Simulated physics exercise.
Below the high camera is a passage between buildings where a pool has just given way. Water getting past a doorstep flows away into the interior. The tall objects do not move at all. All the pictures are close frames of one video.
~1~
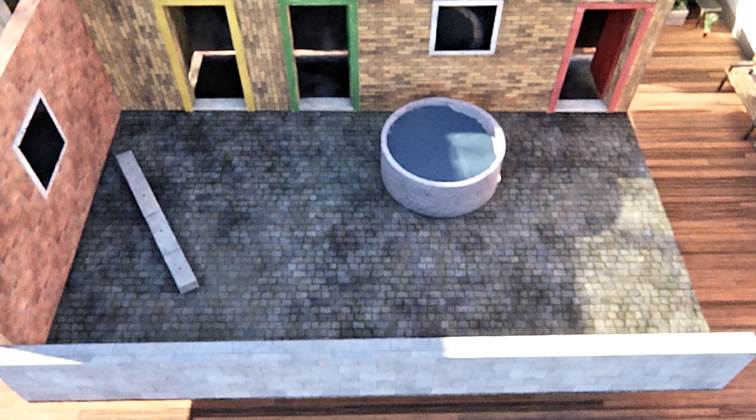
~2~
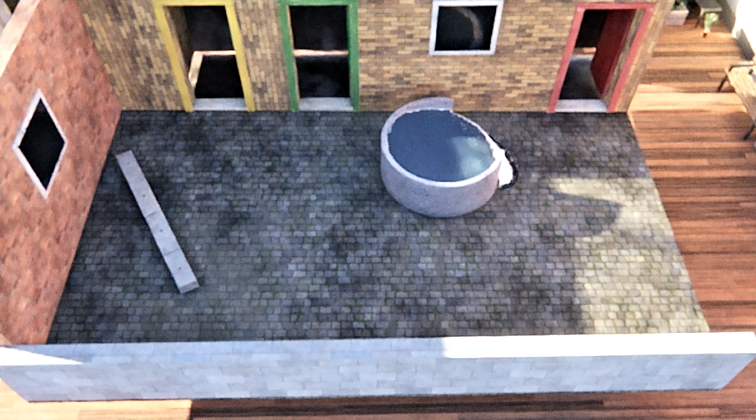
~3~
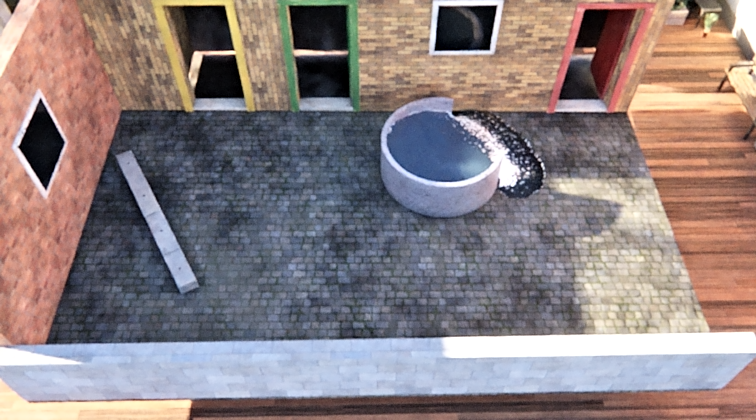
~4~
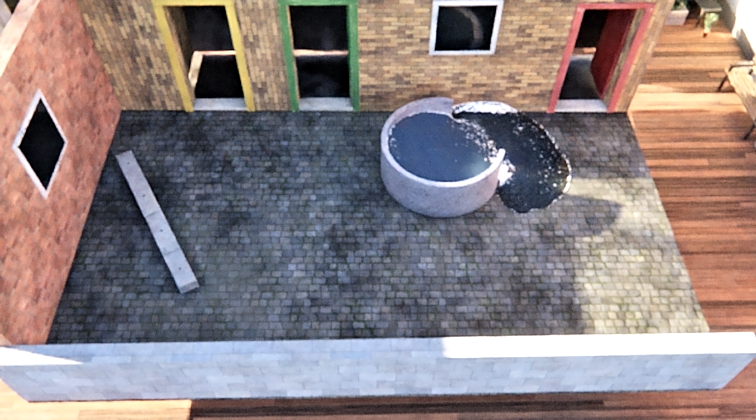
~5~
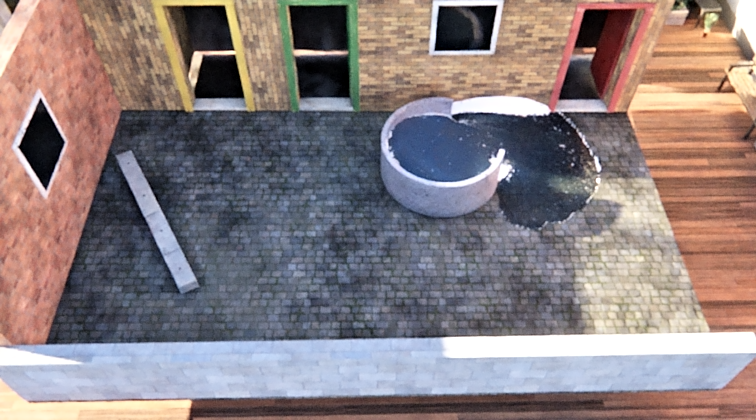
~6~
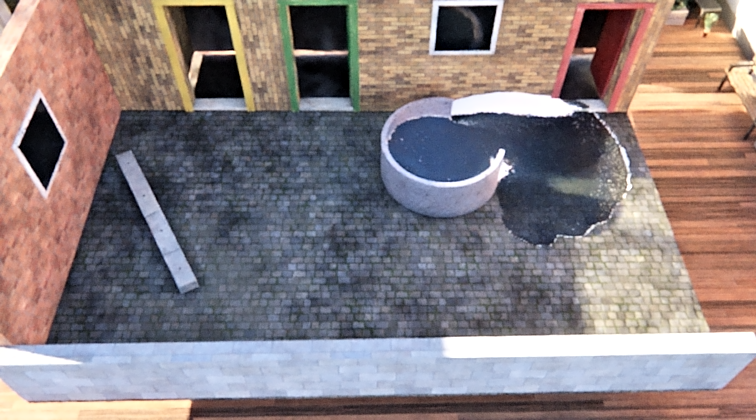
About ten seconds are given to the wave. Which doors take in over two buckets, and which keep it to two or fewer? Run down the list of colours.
The red door takes in over two; the green door keeps it to two or fewer; the yellow door keeps it to two or fewer.
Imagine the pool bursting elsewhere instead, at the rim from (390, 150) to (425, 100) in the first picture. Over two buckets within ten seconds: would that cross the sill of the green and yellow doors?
Green: Beyond the mark, yellow: Beyond the mark.
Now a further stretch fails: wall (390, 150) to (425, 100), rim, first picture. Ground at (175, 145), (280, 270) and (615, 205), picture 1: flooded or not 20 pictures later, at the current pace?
Submerged, bone-dry, bone-dry.
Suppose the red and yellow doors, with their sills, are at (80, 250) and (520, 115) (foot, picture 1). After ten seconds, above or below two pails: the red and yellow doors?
Briefly, the red door never reaches it and the yellow door crosses the line.
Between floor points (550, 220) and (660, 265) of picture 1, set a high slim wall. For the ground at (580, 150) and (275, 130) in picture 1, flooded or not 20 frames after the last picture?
Submerged and submerged, in that order.
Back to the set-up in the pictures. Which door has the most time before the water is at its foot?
The yellow one.
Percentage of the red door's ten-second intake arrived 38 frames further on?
Some 100 per cent.
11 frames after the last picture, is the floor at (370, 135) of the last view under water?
By then I'd expect it to be inundated.
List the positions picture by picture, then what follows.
The first picture shows still water in the pool at (443, 143).
In the second picture, the front is at (505, 185), out from the gap at (484, 143).
In the third picture, water pours out at (484, 144) and has run to (529, 188).
In the fourth picture, water pours out at (484, 145) and has run to (554, 194).
In the fifth picture, the front is at (593, 168), out from the gap at (484, 145).
In the sixth picture, water pours out at (484, 145) and has run to (621, 162).
A moment on, water covers 15 % of the floor; the red door under two buckets in, the green door not reached, the yellow door not reached.
Next, water covers 20 % of the floor; the red door over two buckets in, the green door wet at the sill, nothing in, the yellow door not reached.
Then, water covers 20 % of the floor; the red door over two buckets in, the green door wet at the sill, nothing in, the yellow door not reached.
Later, water covers 15 % of the floor; the red door over two buckets in, the green door wet at the sill, nothing in, the yellow door wet at the sill, nothing in.
In the end, water covers 10 % of the floor; the red door over two buckets in, the green door wet at the sill, nothing in, the yellow door wet at the sill, nothing in.
